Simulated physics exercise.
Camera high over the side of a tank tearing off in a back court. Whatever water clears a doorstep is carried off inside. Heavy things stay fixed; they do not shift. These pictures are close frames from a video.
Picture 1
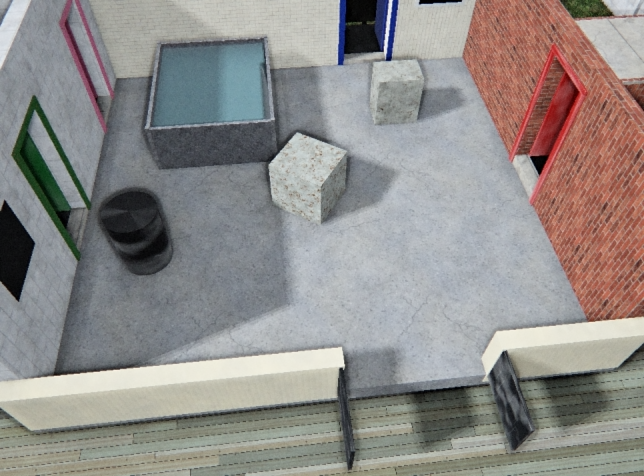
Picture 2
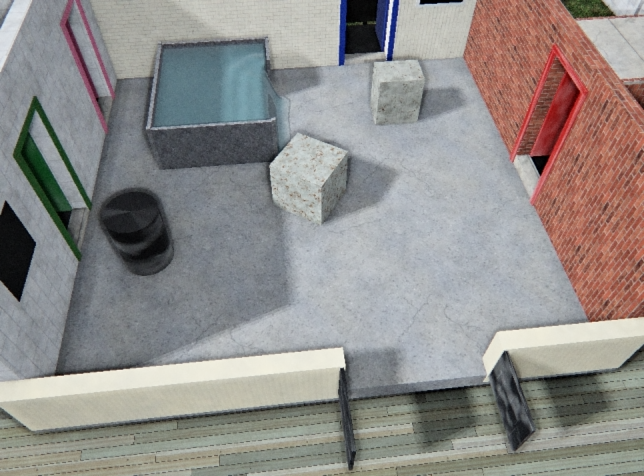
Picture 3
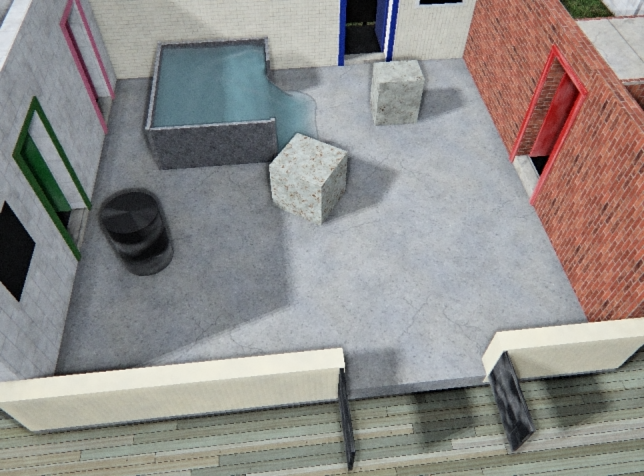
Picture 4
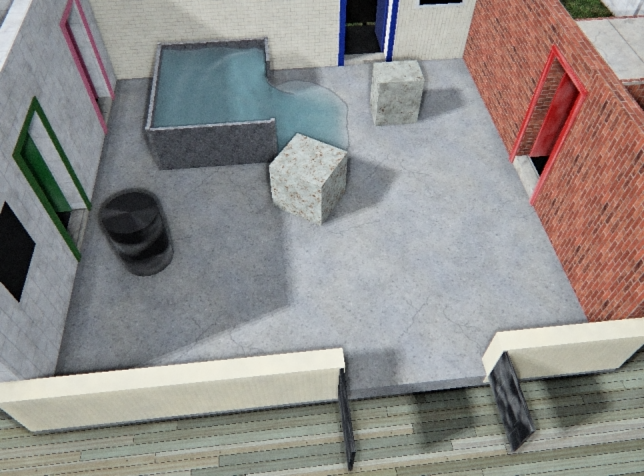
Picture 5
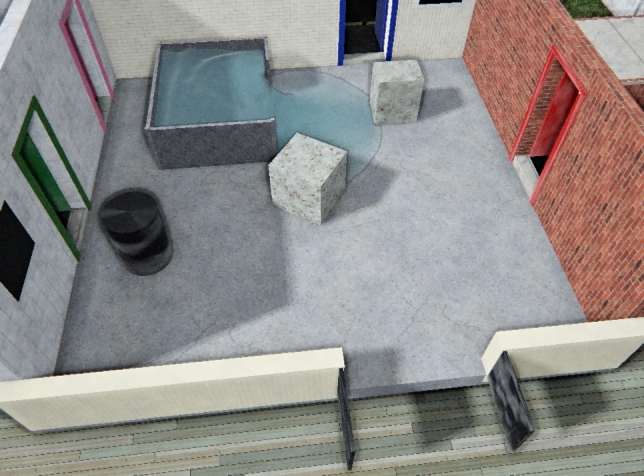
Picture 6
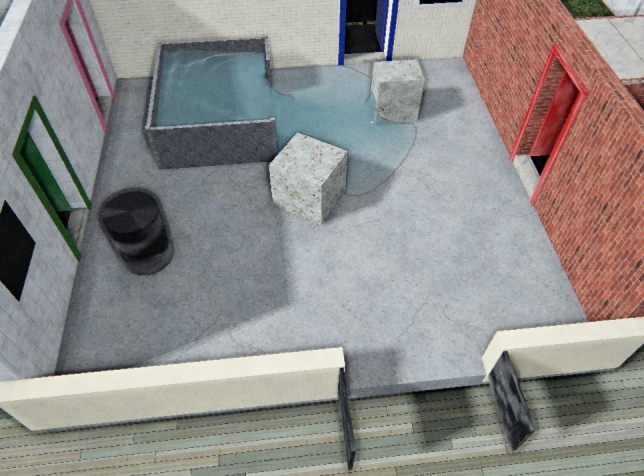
Water pours from the right side of an open stone tank in a walled courtyard, spreading rightward across the grey floor between two pale blocks, then around them toward the viewer, while the blocks and a dark barrel stay still.
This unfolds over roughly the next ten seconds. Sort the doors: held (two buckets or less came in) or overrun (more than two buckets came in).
Sorted: Green door held, blue door overrun, red door overrun, pink door held.
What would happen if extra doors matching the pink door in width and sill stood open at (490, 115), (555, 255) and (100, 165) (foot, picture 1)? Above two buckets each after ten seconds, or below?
Taking them as listed, the first gets past the limit, the second gets past the limit and the third doesn't reach the limit.
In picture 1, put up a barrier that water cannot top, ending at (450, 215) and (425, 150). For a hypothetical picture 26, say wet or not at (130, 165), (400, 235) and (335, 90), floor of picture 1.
Results in order: Bone-dry / swamped / swamped.
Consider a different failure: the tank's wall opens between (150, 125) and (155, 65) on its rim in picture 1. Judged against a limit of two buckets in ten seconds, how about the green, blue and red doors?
Green door exceeds the limit, blue door falls short, red door falls short.
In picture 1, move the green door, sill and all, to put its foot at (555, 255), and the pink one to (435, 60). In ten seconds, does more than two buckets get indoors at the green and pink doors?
Looking at it, green door tops the limit, and pink door tops the limit.
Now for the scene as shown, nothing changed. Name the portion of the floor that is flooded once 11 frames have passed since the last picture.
That works out at 40 %.
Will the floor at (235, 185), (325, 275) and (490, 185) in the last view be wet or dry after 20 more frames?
First spared, then spared, then swamped.
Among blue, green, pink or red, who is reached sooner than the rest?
My answer is the blue door.
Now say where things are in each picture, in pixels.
Still water in the open tank at (213, 83), in the first picture.
Water pours out at (272, 117) and has run to (279, 98), in the second picture.
The front is at (300, 95), out from the gap at (271, 118), in the third picture.
The front is at (326, 91), out from the gap at (271, 119), in the fourth picture.
The front is at a hidden place, out from the gap at (271, 119), in the fifth picture.
The front is at (412, 131), out from the gap at (271, 119), in the sixth picture.
A moment on, water covers 35 % of the floor; the green door not reached, the blue door wet at the sill, nothing in, the red door not reached, the pink door not reached.
Next, water covers 40 % of the floor; the green door not reached, the blue door over two buckets in, the red door over two buckets in, the pink door not reached.
Then, water covers 50 % of the floor; the green door not reached, the blue door far over two buckets in, the red door far over two buckets in, the pink door not reached.
Later, water covers 80 % of the floor; the green door not reached, the blue door far over two buckets in, the red door far over two buckets in, the pink door not reached.
In the end, water covers 95 % of the floor; the green door wet at the sill, nothing in, the blue door far over two buckets in, the red door far over two buckets in, the pink door wet at the sill, nothing in.
